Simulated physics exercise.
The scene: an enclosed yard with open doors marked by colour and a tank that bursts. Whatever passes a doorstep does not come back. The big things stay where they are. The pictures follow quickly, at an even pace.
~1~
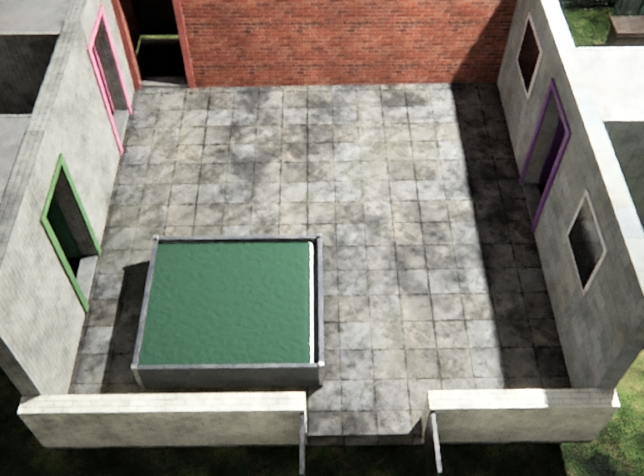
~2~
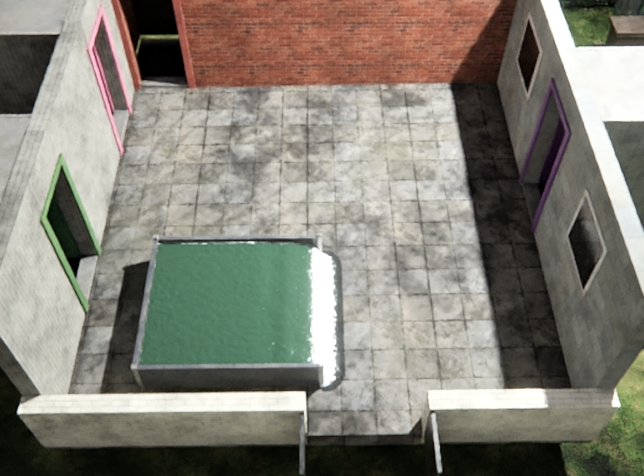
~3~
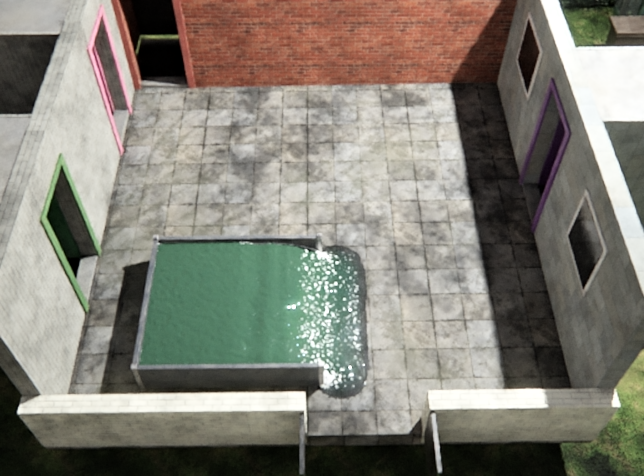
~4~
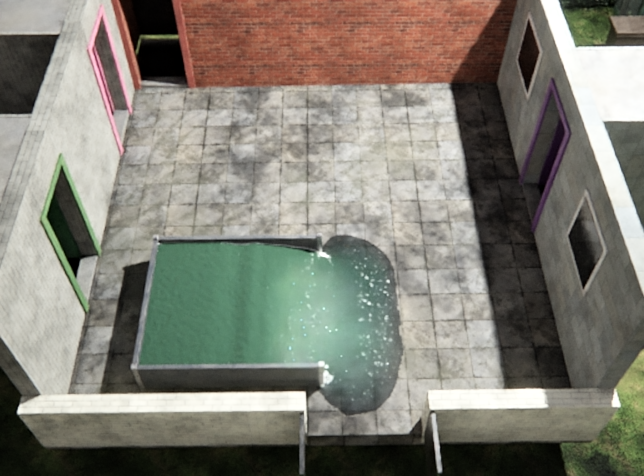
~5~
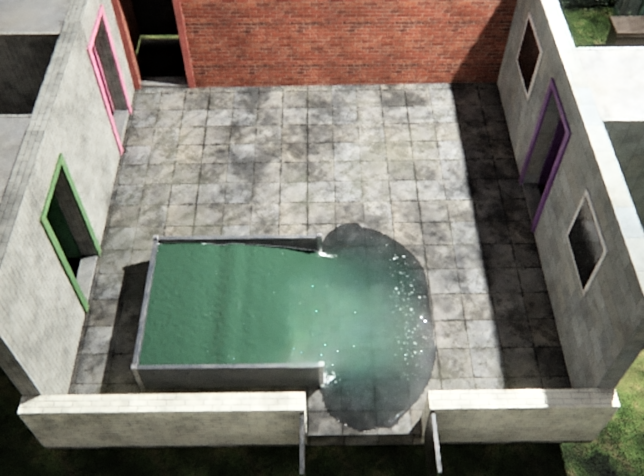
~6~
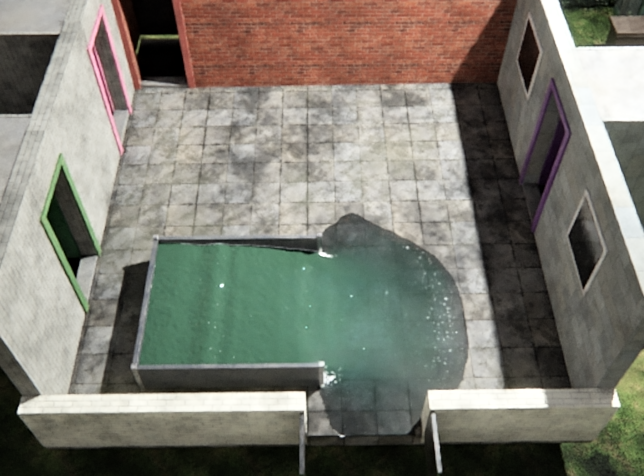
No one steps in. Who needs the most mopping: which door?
The purple door.
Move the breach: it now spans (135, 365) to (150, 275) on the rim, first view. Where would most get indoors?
I say the green-painted one.
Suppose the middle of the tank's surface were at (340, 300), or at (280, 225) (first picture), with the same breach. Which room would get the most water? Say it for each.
The purple door; the one in purple.
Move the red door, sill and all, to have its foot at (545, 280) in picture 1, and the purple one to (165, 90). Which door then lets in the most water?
That is the red door.
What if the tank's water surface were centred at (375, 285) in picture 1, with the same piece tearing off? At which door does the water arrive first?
The door marked purple.
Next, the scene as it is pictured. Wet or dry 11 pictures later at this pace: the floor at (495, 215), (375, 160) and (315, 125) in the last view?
As listed: Wet, free of water, no water.
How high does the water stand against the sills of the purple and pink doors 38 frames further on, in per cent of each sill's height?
About 130 and 0 per cent.
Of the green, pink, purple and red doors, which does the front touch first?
It is the purple door.
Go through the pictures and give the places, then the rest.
Still water in the water tank at (234, 300), in the first picture.
Water pours out at (318, 312) and has run to (333, 383), in the second picture.
The front is at (346, 391), out from the gap at (318, 312), in the third picture.
Water pours out at (318, 313) and has run to a hidden place, in the fourth picture.
The front is at a hidden place, out from the gap at (318, 313), in the fifth picture.
Water pours out at (318, 313) and has run to a hidden place, in the sixth picture.
A moment on, water covers 25 % of the floor; red door not reached, green door not reached, purple door not reached, pink door not reached.
Next, water covers 30 % of the floor; red door not reached, green door not reached, purple door wet at the sill, nothing in, pink door not reached.
Then, water covers 35 % of the floor; red door not reached, green door not reached, purple door some in, pink door not reached.
Later, water covers 55 % of the floor; red door not reached, green door not reached, purple door some in, pink door not reached.
In the end, water covers 85 % of the floor; red door wet at the sill, nothing in, green door not reached, purple door some in, pink door wet at the sill, nothing in; the purple door has let in the most.
